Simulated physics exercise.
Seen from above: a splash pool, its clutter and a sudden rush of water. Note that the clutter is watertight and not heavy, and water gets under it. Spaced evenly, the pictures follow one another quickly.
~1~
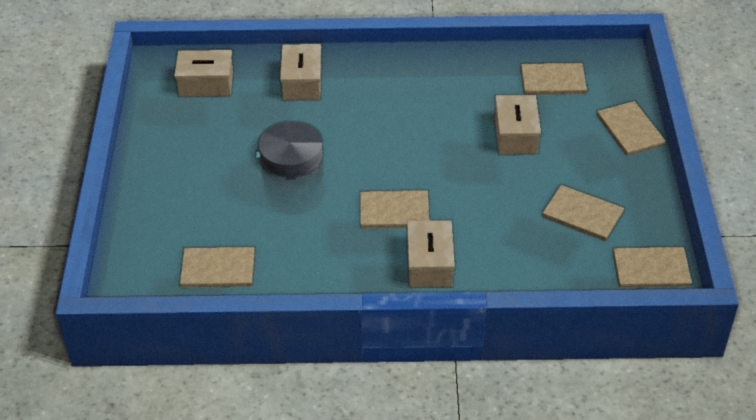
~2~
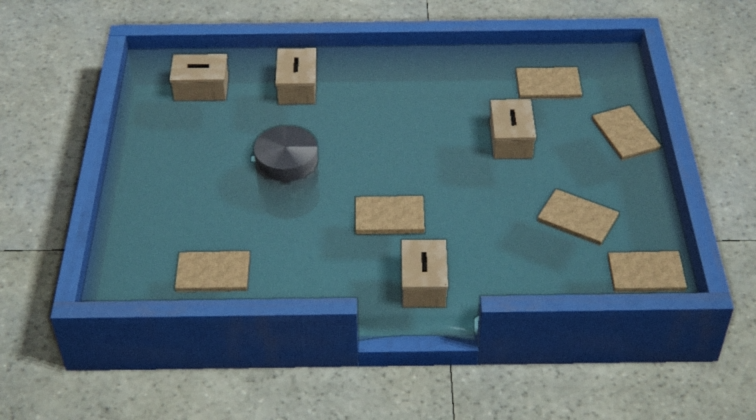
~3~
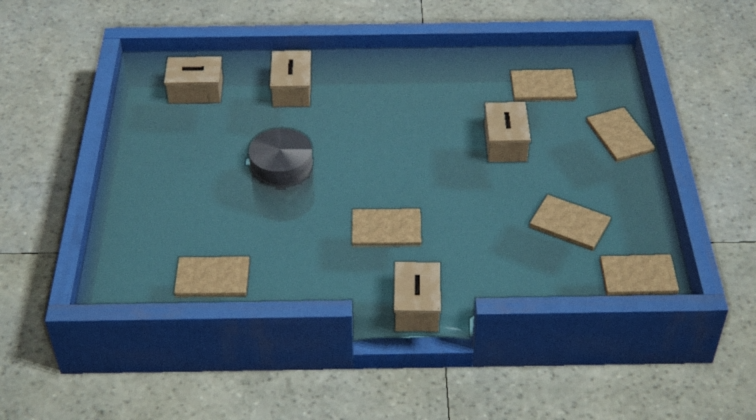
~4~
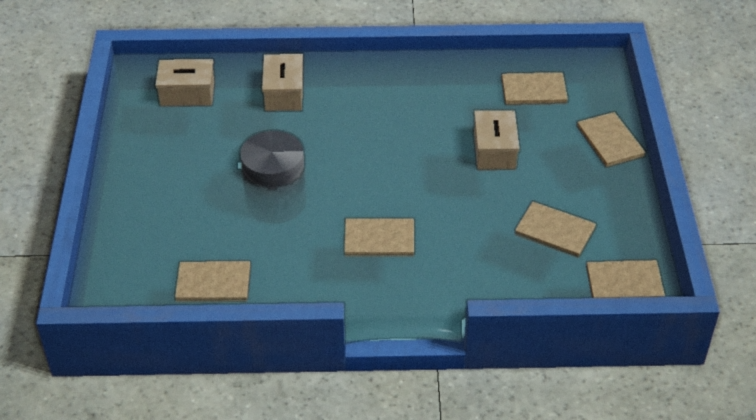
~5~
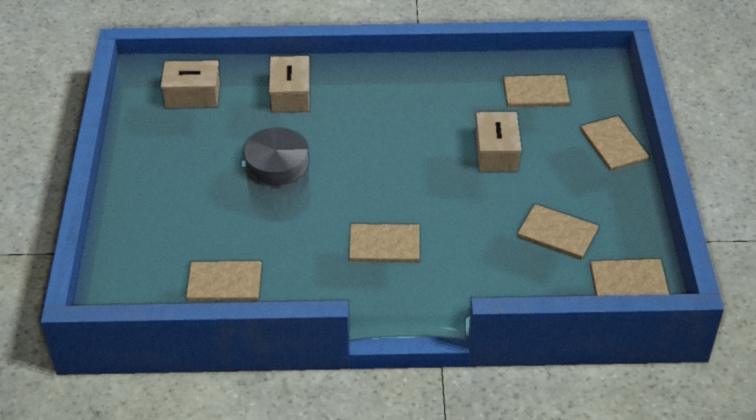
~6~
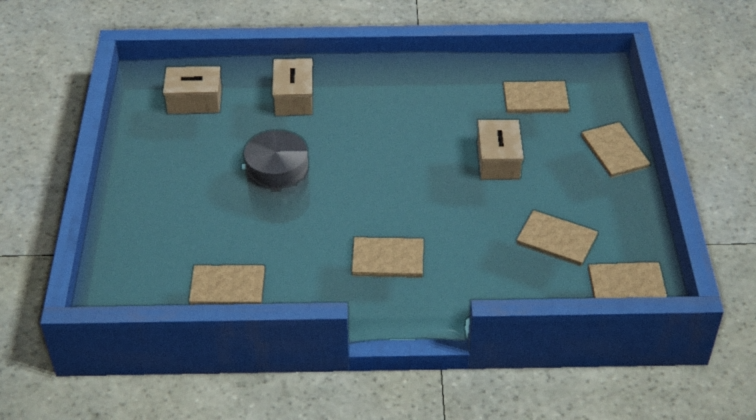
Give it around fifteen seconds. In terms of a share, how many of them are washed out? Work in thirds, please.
That would be one to two thirds.
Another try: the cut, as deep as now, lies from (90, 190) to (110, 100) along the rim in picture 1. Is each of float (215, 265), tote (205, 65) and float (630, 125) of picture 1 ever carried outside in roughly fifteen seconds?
Sequentially, I'd put it as swept away, swept away, not lost.
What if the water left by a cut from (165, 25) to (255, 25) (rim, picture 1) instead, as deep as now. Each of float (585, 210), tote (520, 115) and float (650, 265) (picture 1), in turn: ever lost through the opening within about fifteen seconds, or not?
The three read no escape, no escape and no escape, in that order.
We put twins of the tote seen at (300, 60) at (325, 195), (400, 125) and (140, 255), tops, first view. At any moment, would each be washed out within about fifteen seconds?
Per object, in the order given: Exits at some point / exits at some point / never exits.
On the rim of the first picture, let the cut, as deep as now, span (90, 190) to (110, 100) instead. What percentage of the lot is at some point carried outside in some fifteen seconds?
Close to 40 percent, more or less.
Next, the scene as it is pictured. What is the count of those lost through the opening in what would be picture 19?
By my count it is 2.
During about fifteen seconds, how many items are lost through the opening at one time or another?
4.
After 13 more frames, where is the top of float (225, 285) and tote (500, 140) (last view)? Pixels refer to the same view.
Estimate: (342, 304), then (494, 175).
A moment on, 1 of 10 are out; 9 afloat.
Next, 2 of 10 are out; 8 afloat.
Later, 2 of 10 are out; 8 afloat.
In the end, 4 of 10 are out; 6 afloat.
